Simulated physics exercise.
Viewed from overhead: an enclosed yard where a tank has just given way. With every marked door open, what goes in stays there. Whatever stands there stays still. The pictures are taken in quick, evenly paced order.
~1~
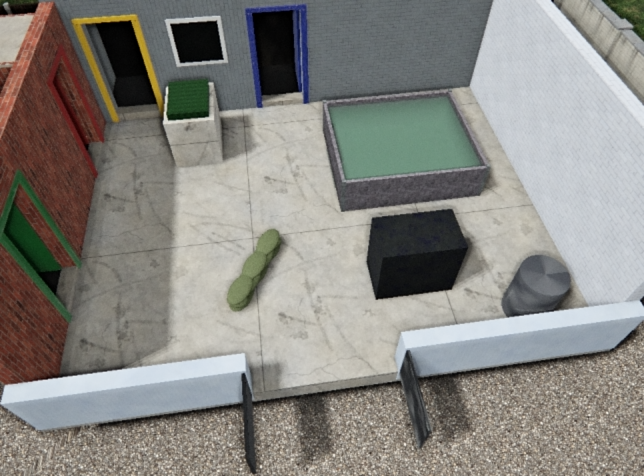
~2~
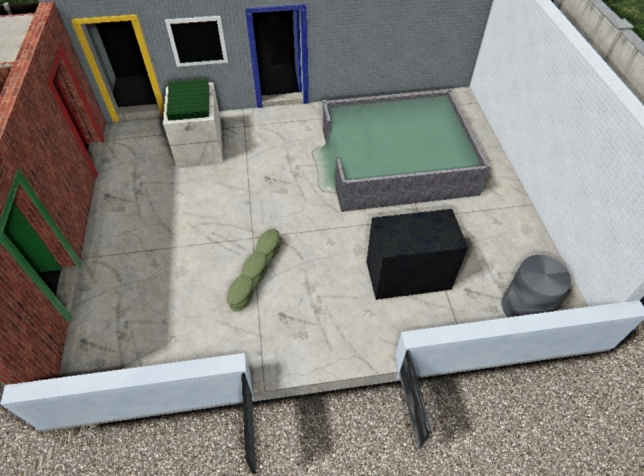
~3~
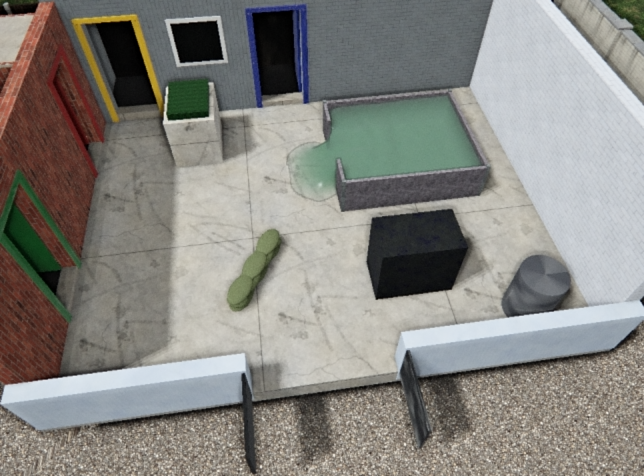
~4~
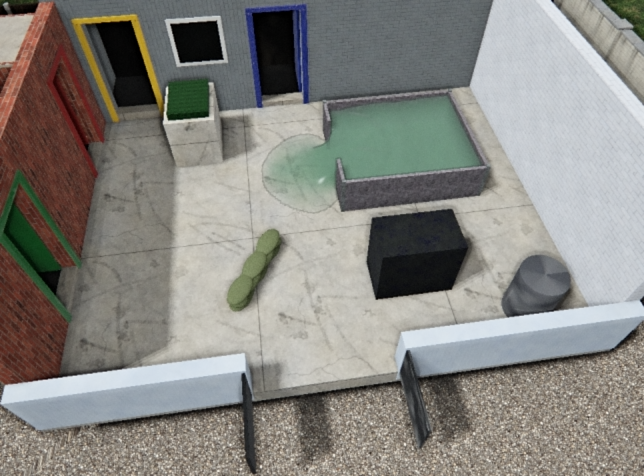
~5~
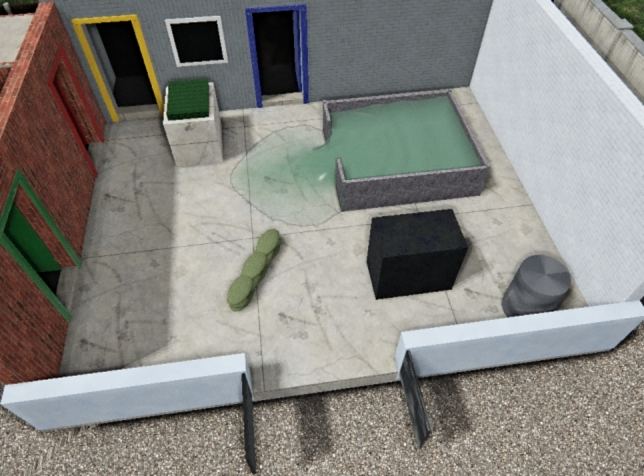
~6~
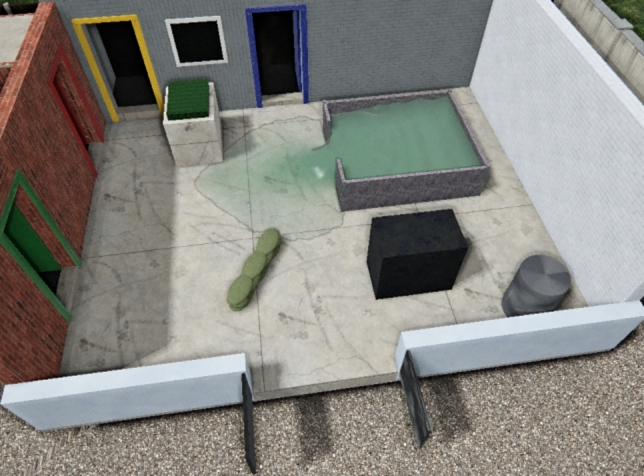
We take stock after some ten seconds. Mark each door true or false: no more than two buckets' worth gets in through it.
Blue door: True, green door: False, red door: False, yellow door: True.
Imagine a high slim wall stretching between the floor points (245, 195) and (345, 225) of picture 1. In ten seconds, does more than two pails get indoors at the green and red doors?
So: Green falls below the mark; red goes past the mark.
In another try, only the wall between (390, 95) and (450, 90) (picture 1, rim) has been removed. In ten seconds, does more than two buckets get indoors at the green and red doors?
Green falls short, red exceeds the limit.
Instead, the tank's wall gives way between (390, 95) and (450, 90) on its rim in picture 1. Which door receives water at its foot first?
Answer: The door marked blue.
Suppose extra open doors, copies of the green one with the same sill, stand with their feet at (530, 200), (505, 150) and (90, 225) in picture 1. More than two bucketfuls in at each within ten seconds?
Stays below the line; stays below the line; crosses the line.
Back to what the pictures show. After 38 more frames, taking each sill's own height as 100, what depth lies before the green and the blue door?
Roughly 160 % and 50 %, respectively.
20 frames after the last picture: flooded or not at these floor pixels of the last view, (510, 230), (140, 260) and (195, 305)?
As listed, the points end up high and dry, soaked and soaked.
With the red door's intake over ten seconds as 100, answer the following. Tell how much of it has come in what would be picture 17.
By then roughly 5 percent of the ten-second total is in.
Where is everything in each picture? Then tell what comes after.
Still water in the tank at (401, 136), in the first frame.
The front is at (328, 190), out from the gap at (335, 160), in the second frame.
The front is at (294, 154), out from the gap at (335, 161), in the third frame.
Water pours out at (335, 160) and has run to (267, 163), in the fourth frame.
The front is at (235, 177), out from the gap at (335, 160), in the fifth frame.
Water pours out at (335, 159) and has run to (200, 186), in the sixth frame.
A moment on, water covers 25 % of the floor; the blue door wet at the sill, nothing in, the green door not reached, the red door not reached, the yellow door not reached.
Next, water covers 40 % of the floor; the blue door wet at the sill, nothing in, the green door wet at the sill, nothing in, the red door under two buckets in, the yellow door wet at the sill, nothing in.
Then, water covers 50 % of the floor; the blue door wet at the sill, nothing in, the green door over two buckets in, the red door under two buckets in, the yellow door wet at the sill, nothing in.
Later, water covers 75 % of the floor; the blue door wet at the sill, nothing in, the green door over two buckets in, the red door far over two buckets in, the yellow door wet at the sill, nothing in.
In the end, water covers 95 % of the floor; the blue door wet at the sill, nothing in, the green door far over two buckets in, the red door far over two buckets in, the yellow door wet at the sill, nothing in.
